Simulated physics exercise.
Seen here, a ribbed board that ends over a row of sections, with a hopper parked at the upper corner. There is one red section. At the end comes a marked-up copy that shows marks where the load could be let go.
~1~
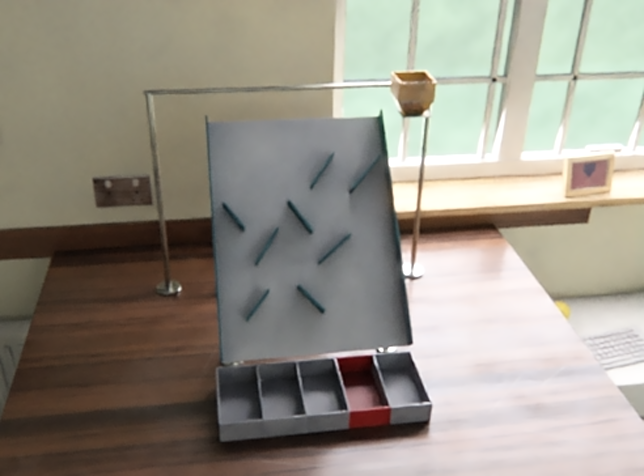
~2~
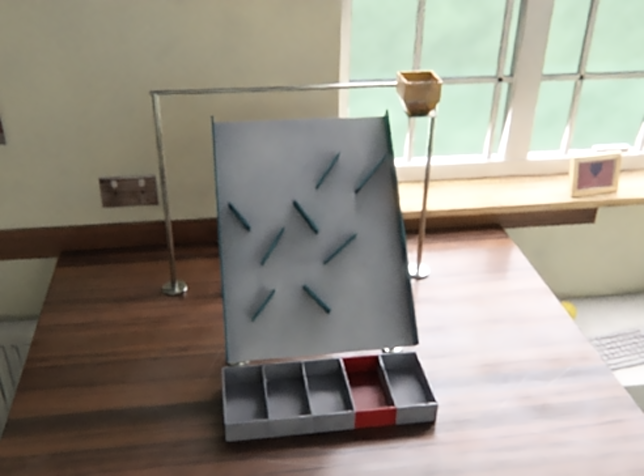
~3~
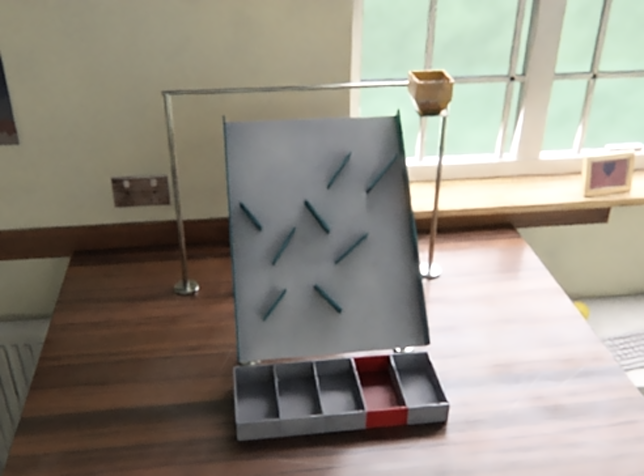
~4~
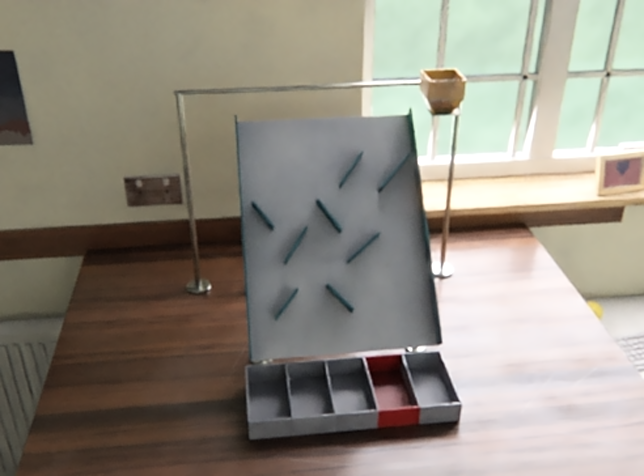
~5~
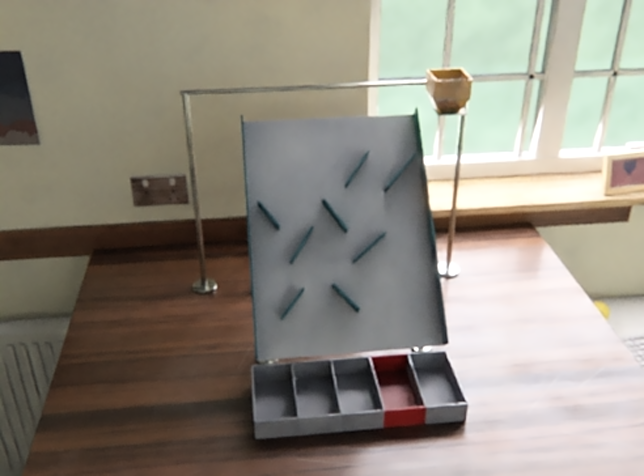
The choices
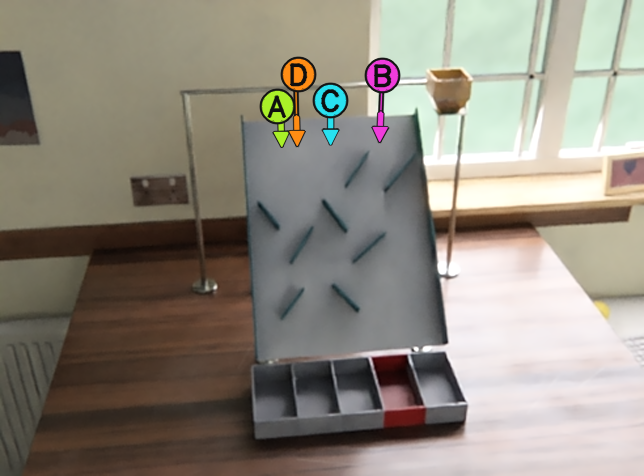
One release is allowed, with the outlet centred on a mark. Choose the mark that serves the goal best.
C is best.
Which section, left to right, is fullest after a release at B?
The fourth.
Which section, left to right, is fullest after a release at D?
The first.
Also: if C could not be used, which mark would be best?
B it is.
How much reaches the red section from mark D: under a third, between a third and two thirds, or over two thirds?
Under a third.
On the marked copy, mark A meets the board at (281, 141); mark B meets the board at (379, 136); mark C meets the board at (330, 138); mark D meets the board at (297, 140).
With A, a stray few in the red section, most in other sections, a small part outside the box.
With B, about a third in the red section, about half in other sections, a small part outside the box.
With C, about two thirds in the red section, about a quarter in other sections, a small part outside the box.
With D, a small part in the red section, most in other sections, a small part outside the box.
